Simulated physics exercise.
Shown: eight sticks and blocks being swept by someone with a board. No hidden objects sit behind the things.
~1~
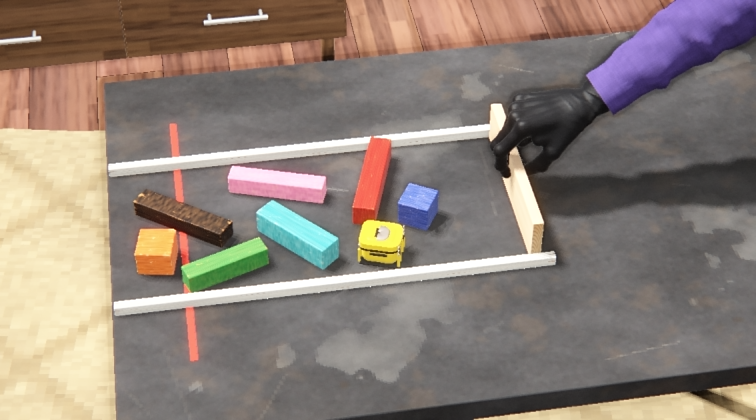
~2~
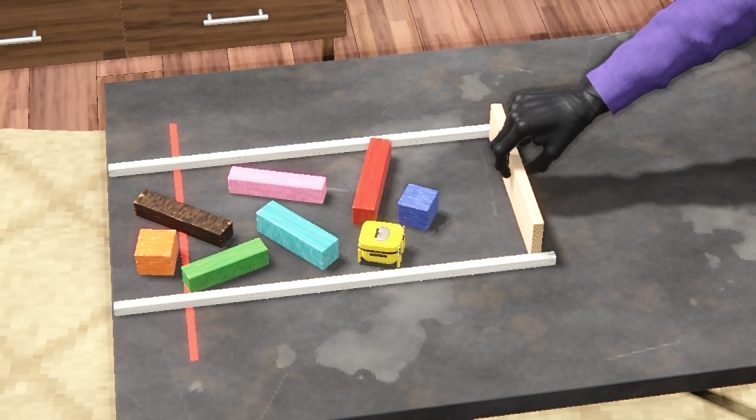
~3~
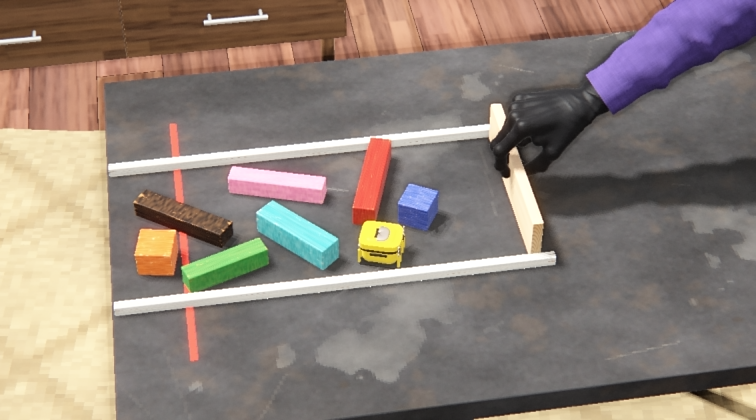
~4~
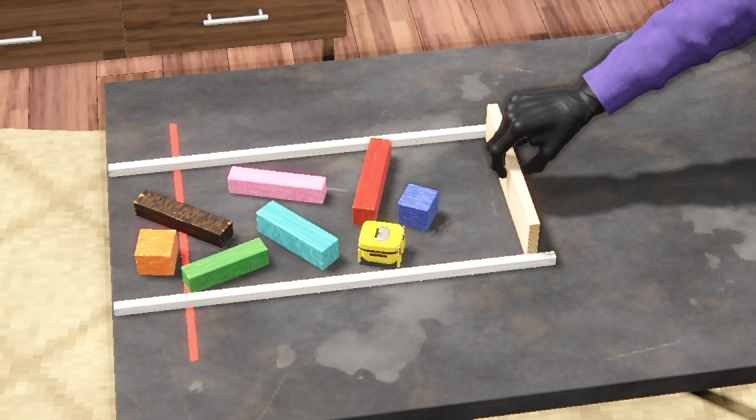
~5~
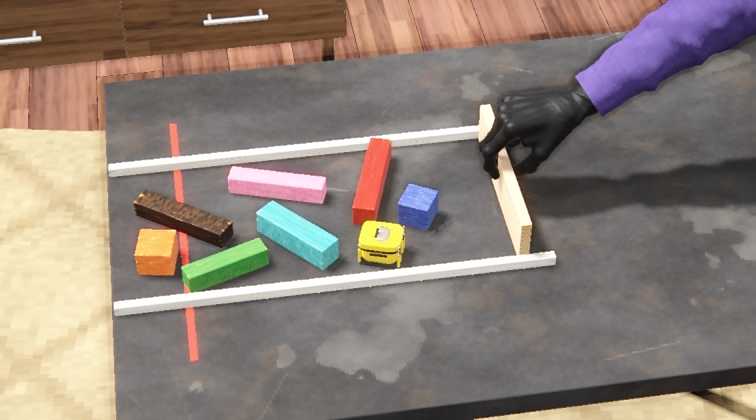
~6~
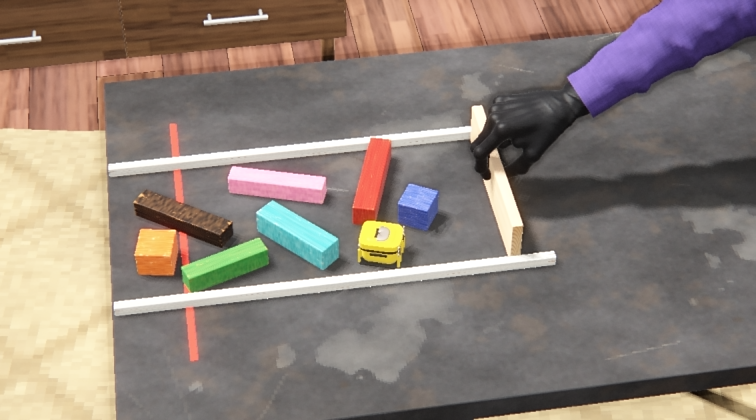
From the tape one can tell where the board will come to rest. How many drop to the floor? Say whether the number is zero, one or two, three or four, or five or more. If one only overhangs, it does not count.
Well, more than two but under five end up dropping off.
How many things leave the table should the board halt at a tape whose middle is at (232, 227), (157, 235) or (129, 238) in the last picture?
Down on the floor: 0, 5 and 6.
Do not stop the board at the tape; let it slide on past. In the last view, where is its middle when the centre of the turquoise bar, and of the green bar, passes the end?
With the turquoise bar it sits around (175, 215), with the green bar around (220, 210).
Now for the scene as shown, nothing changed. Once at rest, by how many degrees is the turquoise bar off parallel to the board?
It measures close to 15 degrees.
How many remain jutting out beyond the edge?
Count: 1.
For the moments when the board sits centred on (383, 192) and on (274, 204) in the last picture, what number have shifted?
At the first spot 3, then 8.
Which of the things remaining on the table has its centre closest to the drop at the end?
Answer: The turquoise bar.
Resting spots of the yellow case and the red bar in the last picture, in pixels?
You'll see the yellow case at (166, 275), with the red bar at (152, 202).
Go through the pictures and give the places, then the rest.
The first frame shows orange block (157, 252); black bar (183, 218); green bar (226, 265); board (515, 178); tape (183, 232).
The second frame shows black bar (183, 218); board (515, 178).
The third frame shows green bar (226, 265); pink bar (277, 185).
The fourth frame shows orange block (157, 252); blue block (418, 207).
The fifth frame shows black bar (183, 218); turquoise bar (298, 235).
The sixth frame shows orange block (157, 252); black bar (183, 218); green bar (226, 265); board (495, 180); tape (183, 232).
Early on, none off yet; orange block at rest near (157, 252); black bar at rest near (183, 218); green bar at rest near (226, 265).
Finally, the number that fall off is three or four; lost, pink bar, green bar, black bar and orange block.
